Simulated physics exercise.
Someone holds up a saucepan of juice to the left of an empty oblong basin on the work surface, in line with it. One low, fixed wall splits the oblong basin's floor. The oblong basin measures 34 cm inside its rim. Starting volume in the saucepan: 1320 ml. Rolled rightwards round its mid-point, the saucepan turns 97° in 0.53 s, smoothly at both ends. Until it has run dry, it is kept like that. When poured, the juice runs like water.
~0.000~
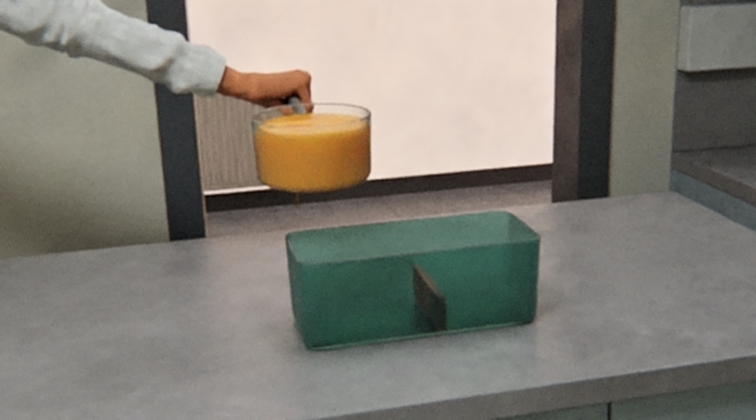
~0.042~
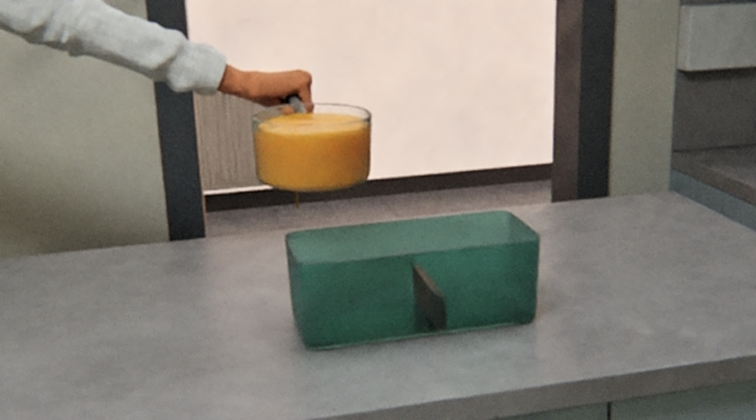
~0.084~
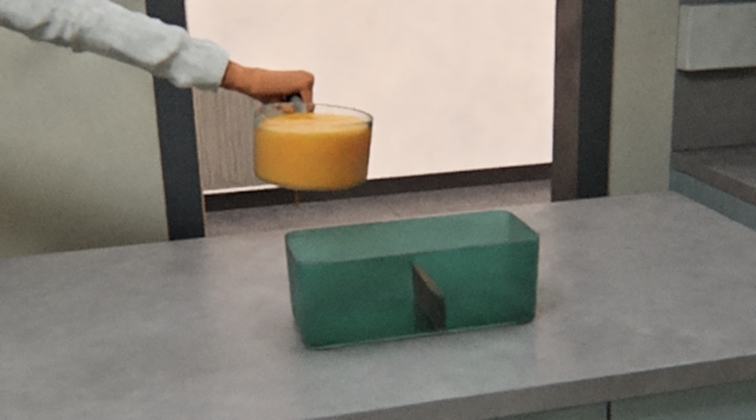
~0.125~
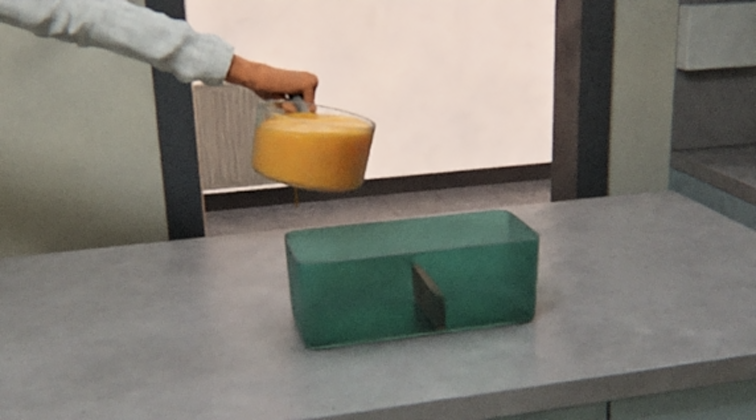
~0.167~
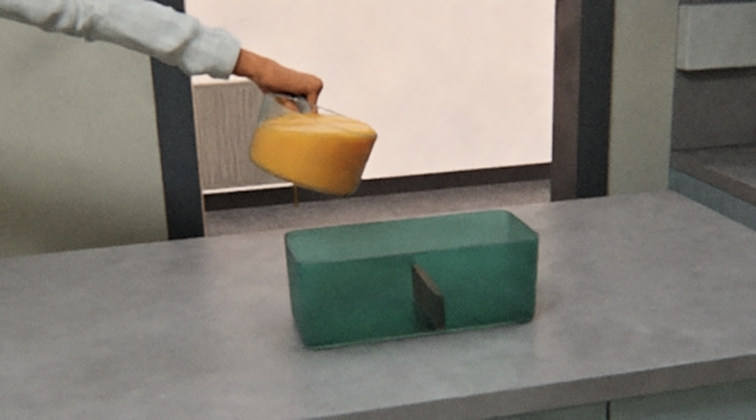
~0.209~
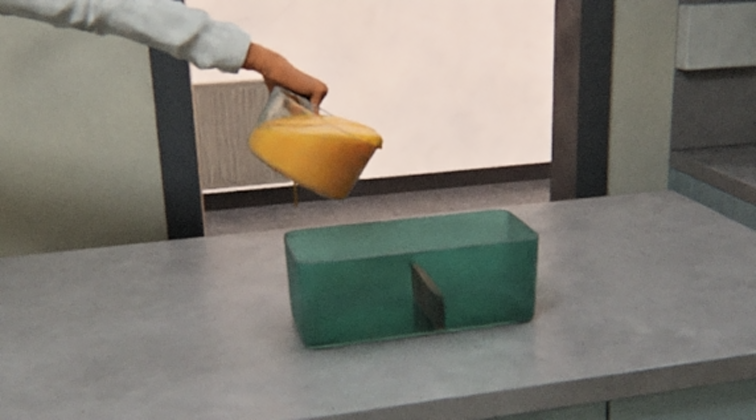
A hand holds a clear pan of orange juice above a green basin and tilts it rightwards.
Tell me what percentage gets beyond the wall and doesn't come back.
Around 28 % gets beyond the wall and stays.
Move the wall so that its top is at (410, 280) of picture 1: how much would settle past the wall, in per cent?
That would be about 50 in a hundred, I'd say.
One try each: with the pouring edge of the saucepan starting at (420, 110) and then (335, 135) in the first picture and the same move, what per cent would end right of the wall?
70 in a hundred, followed by 20 in a hundred.
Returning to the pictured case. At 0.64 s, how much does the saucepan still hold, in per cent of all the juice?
Around 10 in a hundred.
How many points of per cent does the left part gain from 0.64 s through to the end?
About 10 percent.
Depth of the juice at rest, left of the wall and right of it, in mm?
Left part: About 32 mm; right part: About 20 mm.
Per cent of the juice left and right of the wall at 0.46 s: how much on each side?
Left side near 10, right side near 12.
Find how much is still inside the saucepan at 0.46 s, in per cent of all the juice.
36 %.
Then, 0.46 s in, the tilt is 92° and 36 per cent is still to pour, 11 is left of the wall and 11 right of it.
Then, 0.64 s in, the tilt is 97° and 10 per cent is still to pour, 51 is left of the wall and 27 right of it.
Then, 0.82 s in, the tilt is 97° and 3 per cent is still to pour, 52 is left of the wall and 26 right of it.
Then, 1.03 s in, the tilt is 97° and 1 per cent is still to pour, 60 is left of the wall and 27 right of it.
Finally, 60 per cent lies left of the wall, 28 right of it and 11 outside.
